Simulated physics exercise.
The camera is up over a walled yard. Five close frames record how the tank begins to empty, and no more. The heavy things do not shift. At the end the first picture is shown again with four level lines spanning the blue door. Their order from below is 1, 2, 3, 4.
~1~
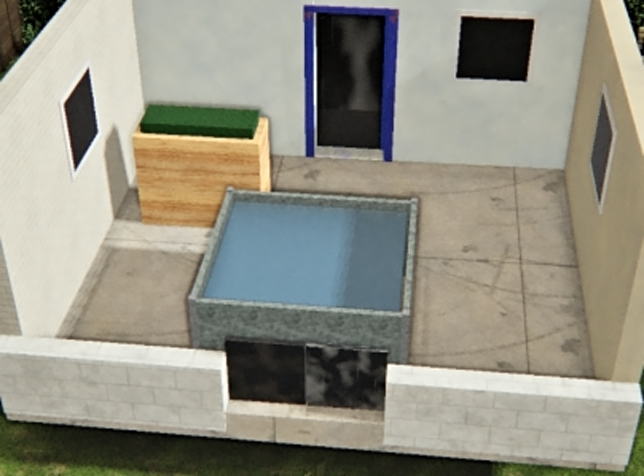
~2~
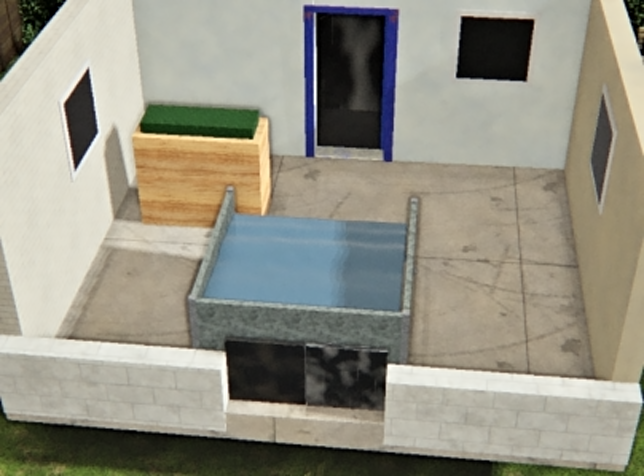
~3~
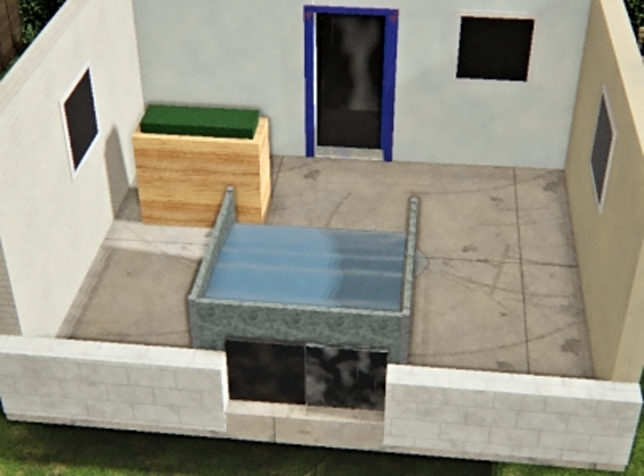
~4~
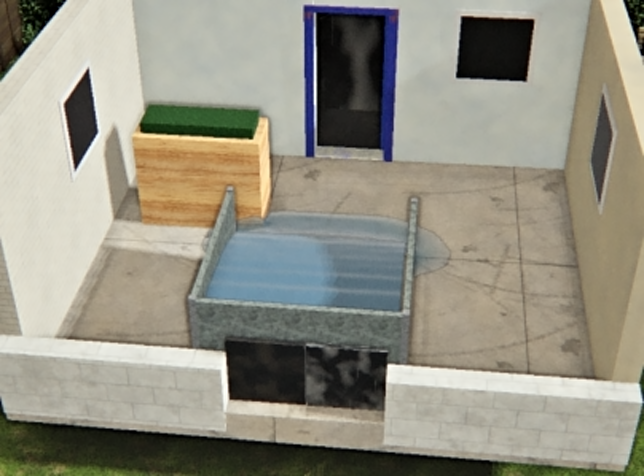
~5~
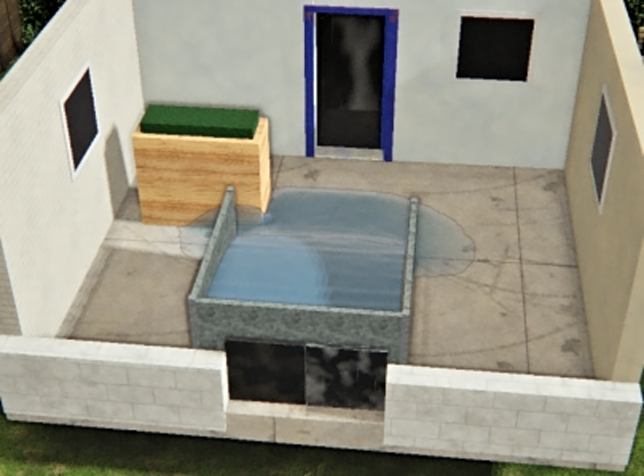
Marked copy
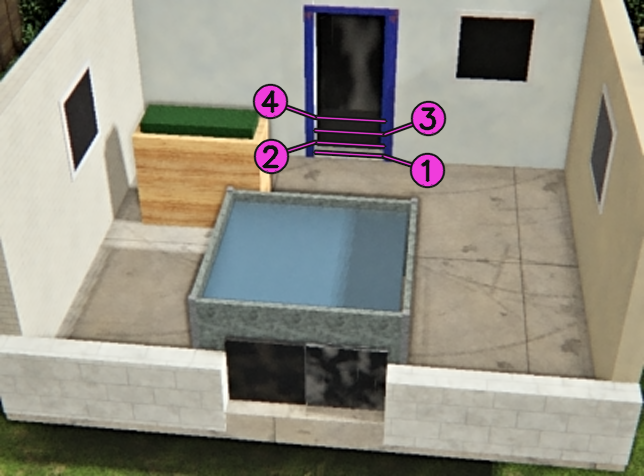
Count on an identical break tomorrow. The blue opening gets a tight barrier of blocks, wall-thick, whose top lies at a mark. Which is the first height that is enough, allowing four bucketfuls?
Go for 4.
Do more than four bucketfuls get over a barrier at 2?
Yes, that goes wrong.
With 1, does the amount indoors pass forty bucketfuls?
Yes, clearly.
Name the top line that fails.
That is line 3.
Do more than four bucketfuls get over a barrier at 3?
Yes.
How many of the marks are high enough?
One of the four.
On the marked copy, 1 at (349, 154); 2 at (349, 144); 3 at (349, 132); 4 at (349, 119); from the bottom up 1, 2, 3, 4.
For line 1, dozens of bucketfuls pour in.
For line 2, dozens of bucketfuls pour in.
For line 3, about 11 bucketfuls get in.
For line 4, a splash gets over, under a bucket.
